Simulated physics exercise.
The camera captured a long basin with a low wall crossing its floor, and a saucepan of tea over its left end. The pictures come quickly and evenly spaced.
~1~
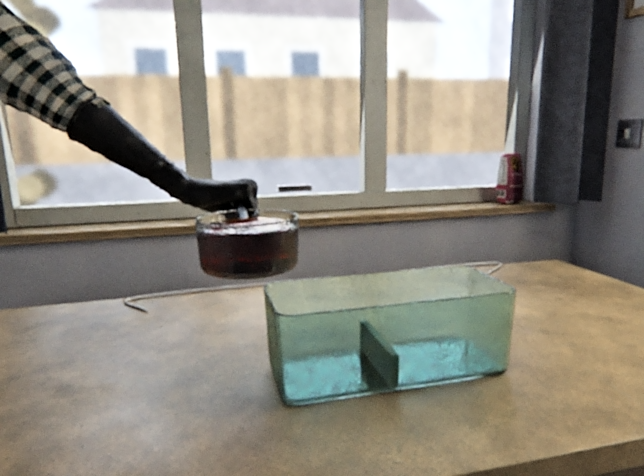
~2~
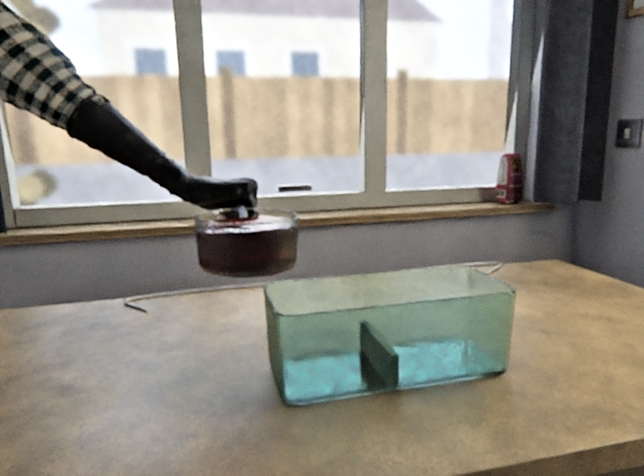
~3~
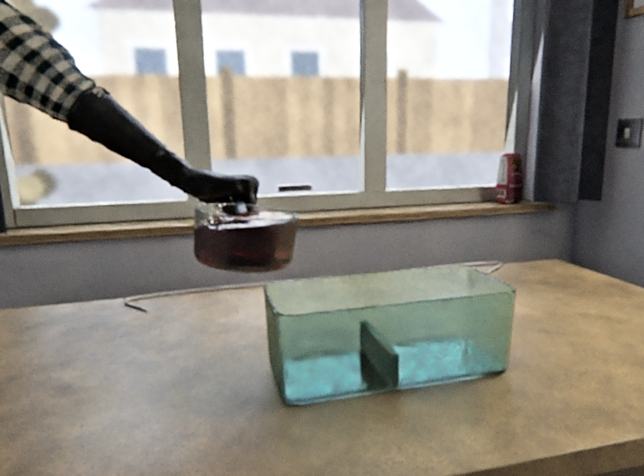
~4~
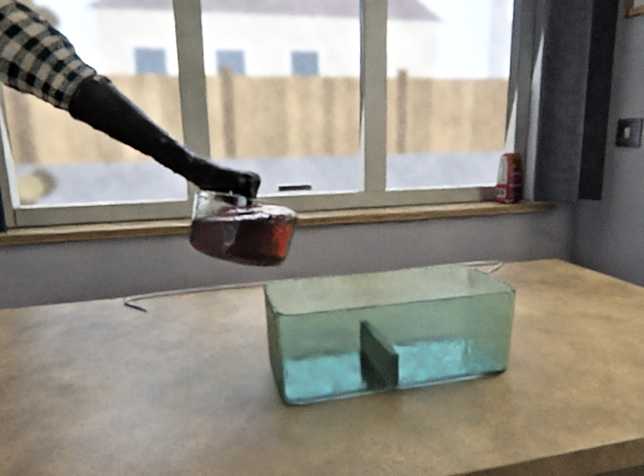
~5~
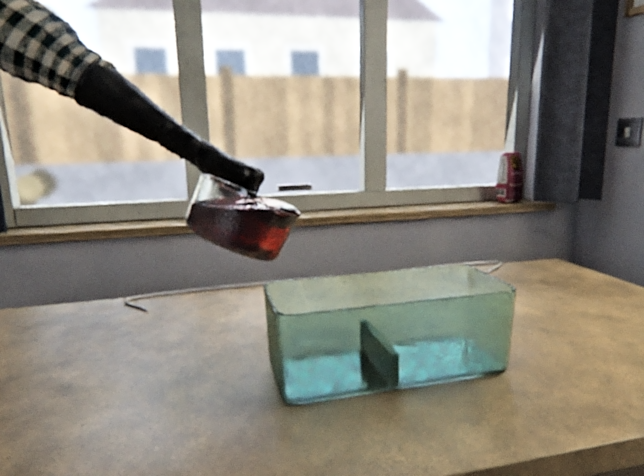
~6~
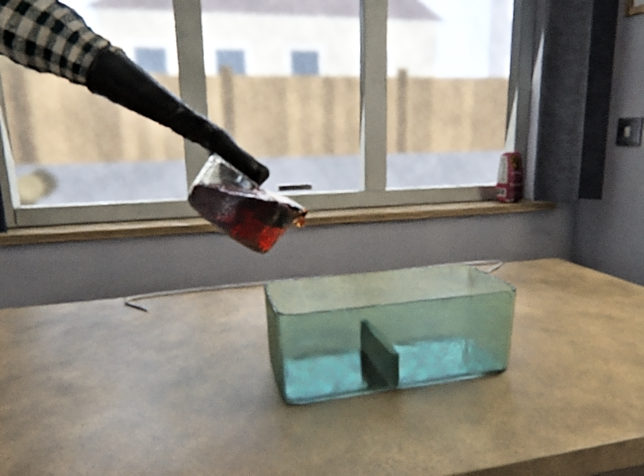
By a window, above a table, a black-gloved hand held a glass pan of dark red tea over the left end of a divided basin, then steadily tilted it to the right.
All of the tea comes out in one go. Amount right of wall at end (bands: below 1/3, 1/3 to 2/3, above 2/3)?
Midrange share.
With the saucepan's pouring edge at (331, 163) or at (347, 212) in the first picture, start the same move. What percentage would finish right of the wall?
70 % and 75 %.
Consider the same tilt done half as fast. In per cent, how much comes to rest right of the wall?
Roughly 40 percent.
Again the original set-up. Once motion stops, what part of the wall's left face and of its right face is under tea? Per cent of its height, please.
Close to 30 for the left and 30 for the right.
A moment on, the saucepan is tipped right over and 25 per cent is still to pour, 14 is left of the wall and 0 right of it.
Next, the saucepan is tipped right over and 1 per cent is still to pour, 25 is left of the wall and 67 right of it.
Then the saucepan is tipped right over and 0 per cent is still to pour, 33 is left of the wall and 53 right of it.
Later the saucepan is tipped right over and 0 per cent is still to pour, 41 is left of the wall and 55 right of it.
At rest 41 per cent lies left of the wall, 55 right of it and 3 outside.
